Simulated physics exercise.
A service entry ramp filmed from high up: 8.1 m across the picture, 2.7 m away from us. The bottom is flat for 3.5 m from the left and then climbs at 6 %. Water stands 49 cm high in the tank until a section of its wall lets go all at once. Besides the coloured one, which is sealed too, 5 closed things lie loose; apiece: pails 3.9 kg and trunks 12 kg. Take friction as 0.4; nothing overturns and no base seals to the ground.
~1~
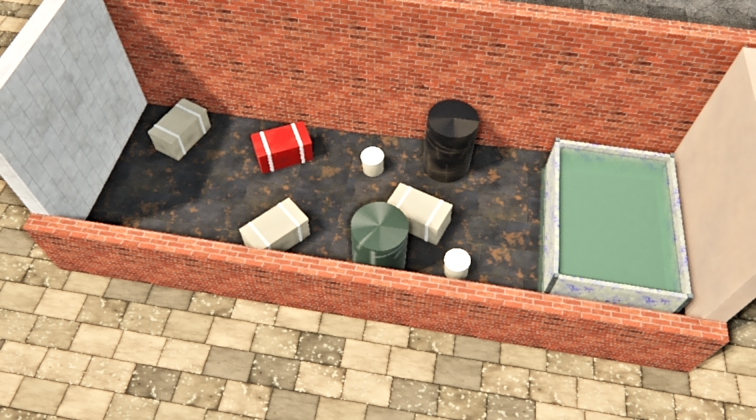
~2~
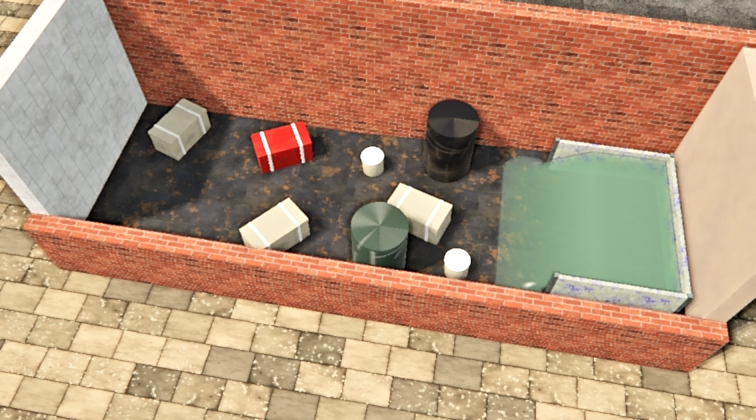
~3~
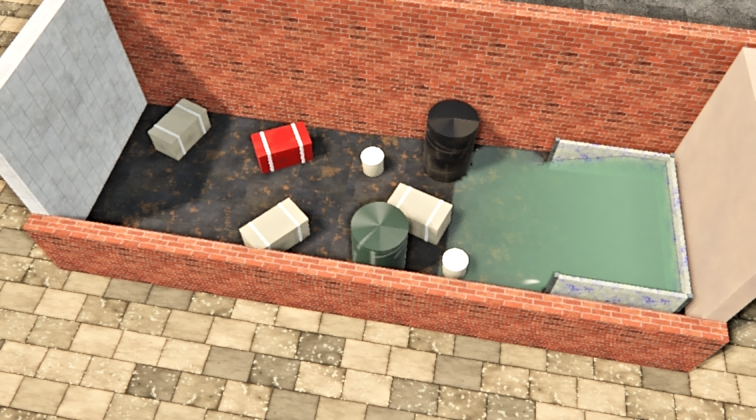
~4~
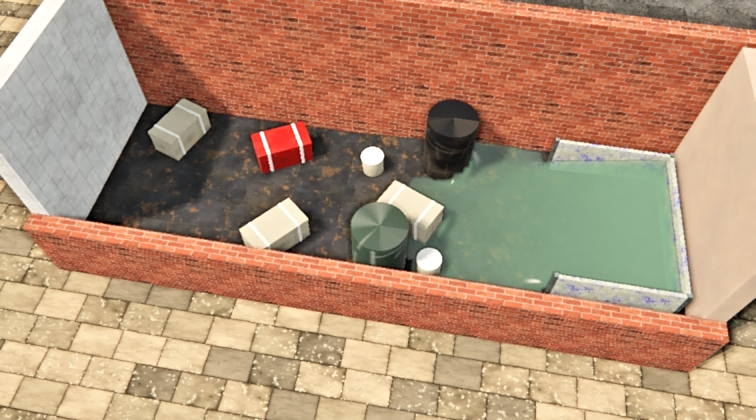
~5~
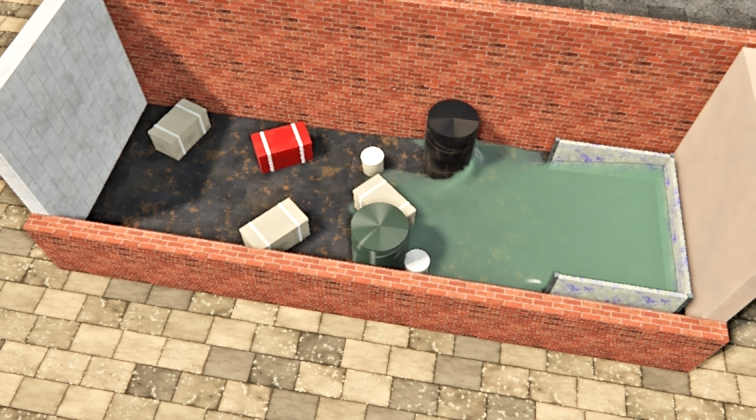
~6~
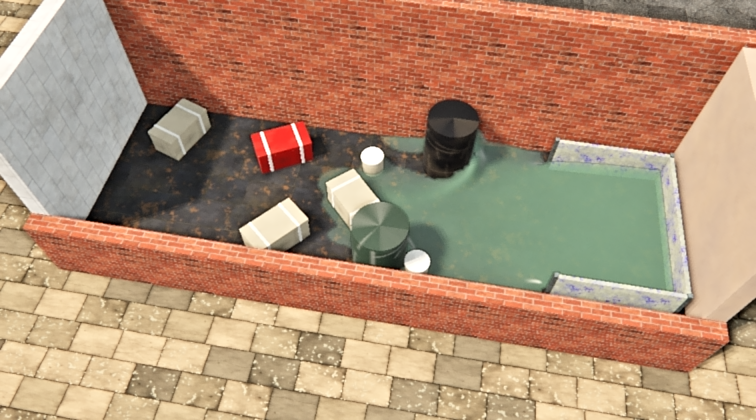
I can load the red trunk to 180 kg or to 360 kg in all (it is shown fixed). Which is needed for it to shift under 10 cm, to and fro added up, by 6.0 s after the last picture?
I expect that the lower weight is enough.
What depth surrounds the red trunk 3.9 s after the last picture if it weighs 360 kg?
About 8 cm.
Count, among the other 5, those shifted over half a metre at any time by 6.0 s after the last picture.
I count 5.
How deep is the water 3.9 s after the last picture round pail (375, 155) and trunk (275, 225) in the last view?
About 12 and 15 cm.
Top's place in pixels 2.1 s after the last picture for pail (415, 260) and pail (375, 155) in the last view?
Near (424, 236) and (311, 116).
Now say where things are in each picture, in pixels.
The red trunk at (281, 139) rests on the ground; 3.1 m2 under water; 0 of 6 have shifted, in the first frame.
The red trunk at (281, 139) rests on the ground; 4.4 m2 under water; 0 of 6 have shifted, in the second frame.
The red trunk at (281, 139), on the bottom; 6.2 m2 under water; 0 of 6 have shifted, in the third frame.
The red trunk at (281, 139) rests on the ground; water covers 7.2 m2; 2 of 6 have shifted, in the fourth frame.
The red trunk at (281, 139), on the bottom; 8.3 m2 under water; 2 of 6 have shifted, in the fifth frame.
The red trunk at (281, 139), on the bottom; water covers 9.3 m2; 2 of 6 have shifted, in the sixth frame.
Then, 0.4 s after the last picture the red trunk would be 0 cm from its start with 180 kg and 0 cm from its start with 360 kg; 3 cm of water round it then.
Then, 2.1 s after the last picture the red trunk would be 0 cm from its start with 180 kg and 0 cm from its start with 360 kg; 11 cm of water round it then.
Then, 3.9 s after the last picture the red trunk would be 0 cm from its start with 180 kg and 0 cm from its start with 360 kg; 8 cm of water round it then.
Then, 6.0 s after the last picture the red trunk would be 0 cm from its start with 180 kg and 0 cm from its start with 360 kg; 13 cm of water round it then.
